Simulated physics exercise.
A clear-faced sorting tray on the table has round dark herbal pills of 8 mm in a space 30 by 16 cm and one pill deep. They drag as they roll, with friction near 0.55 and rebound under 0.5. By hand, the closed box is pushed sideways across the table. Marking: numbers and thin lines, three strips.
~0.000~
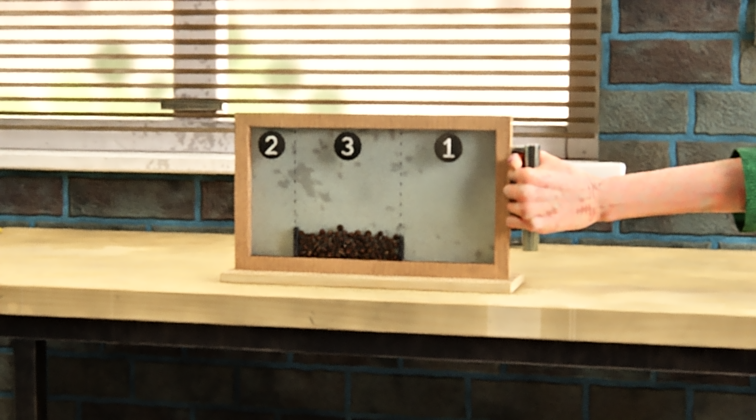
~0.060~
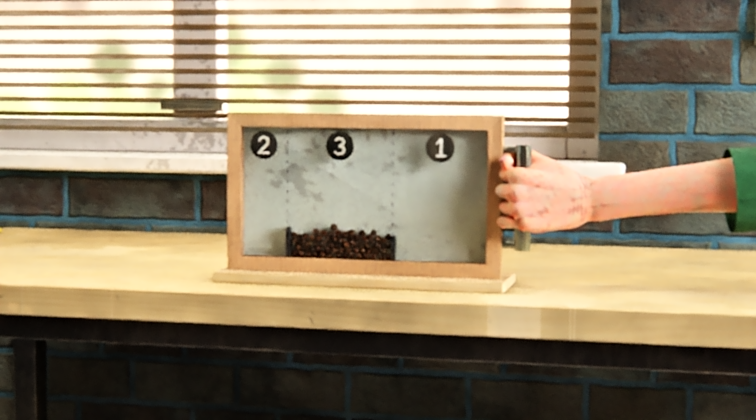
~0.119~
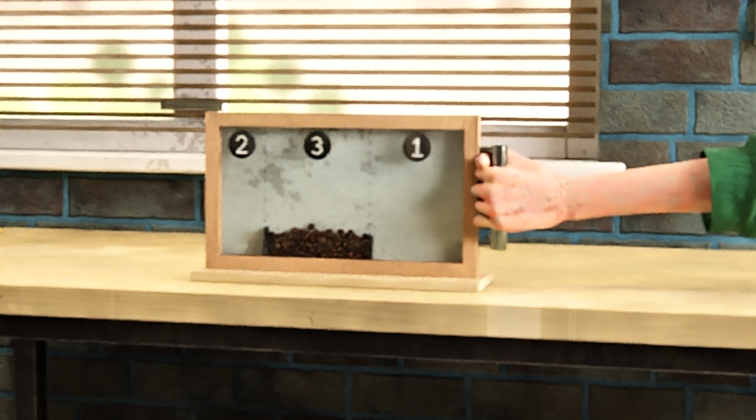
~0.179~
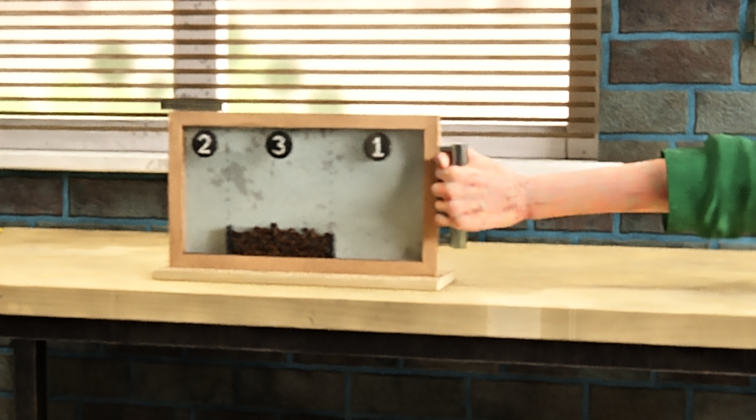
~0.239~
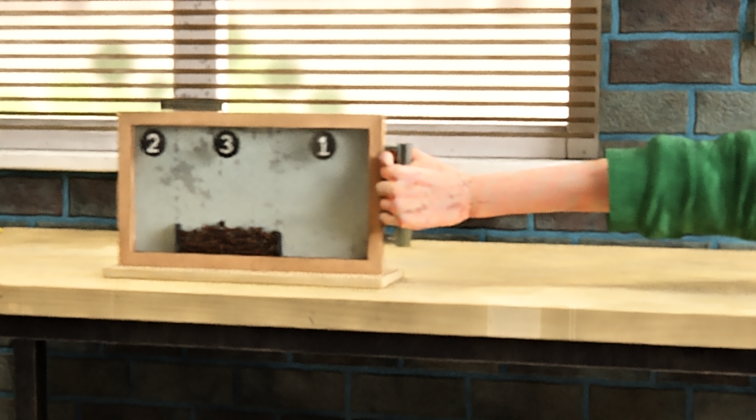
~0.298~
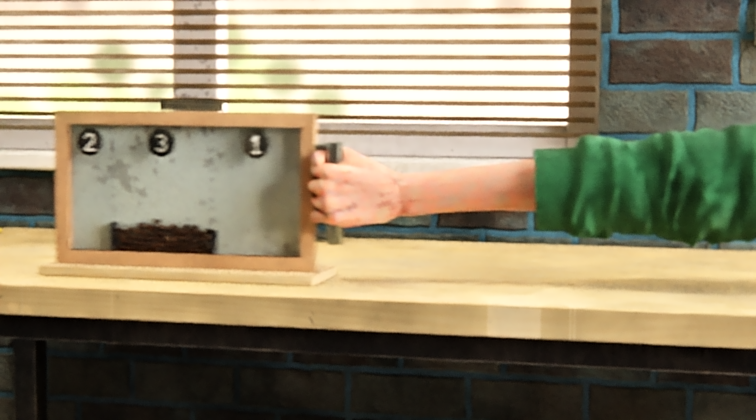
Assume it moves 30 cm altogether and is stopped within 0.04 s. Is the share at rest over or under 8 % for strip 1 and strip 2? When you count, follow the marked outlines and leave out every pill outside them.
No. 1: Under; no. 2: Over 8 %.
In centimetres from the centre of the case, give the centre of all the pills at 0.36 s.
The middle sits around 4 cm left of it and 6 cm below it.
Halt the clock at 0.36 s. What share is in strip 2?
I'd put it near 0 in a hundred.
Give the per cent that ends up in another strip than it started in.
10 %.
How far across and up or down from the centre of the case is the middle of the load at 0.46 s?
I'd put it near 5 centimetres to the left and 6 centimetres below.
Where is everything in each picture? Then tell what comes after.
At its start; about 70 pills; pills' middle (349, 245); highest (340, 228); no. 1 (448, 148), no. 2 (272, 145), no. 3 (348, 146), in the first frame.
In the second frame, 1 cm to the left; pills' middle (342, 245); highest (334, 227).
In the third frame, 4 cm to the left; pills' middle (319, 244); highest (312, 227); wall ends (371, 237), (267, 228).
In the fourth frame, 9 cm to the left; pills' middle (282, 243); highest (274, 225).
In the fifth frame, 15 cm to the left; pills' middle (230, 241); highest (222, 224).
In the sixth frame, 24 cm to the left; pills' middle (165, 239); highest (157, 222); no. 1 (256, 145), no. 2 (90, 142), no. 3 (161, 143).
After 0.36 s, it is 30 cm to the left; the pills' middle is 4 cm left of and 6 cm below the centre; no. 3, 100 %.
After 0.46 s, it is 30 cm to the left; the pills' middle is 5 cm left of and 6 cm below the centre; no. 2, 10 %, no. 3, 90 %.
After 0.61 s, it is 30 cm to the left; the pills' middle is 5 cm left of and 6 cm below the centre; no. 2, 10 %, no. 3, 90 %.
At rest by 1.1 s, it is 30 cm to the left; no. 1, 0 %, no. 2, 10 %, no. 3, 90 %.
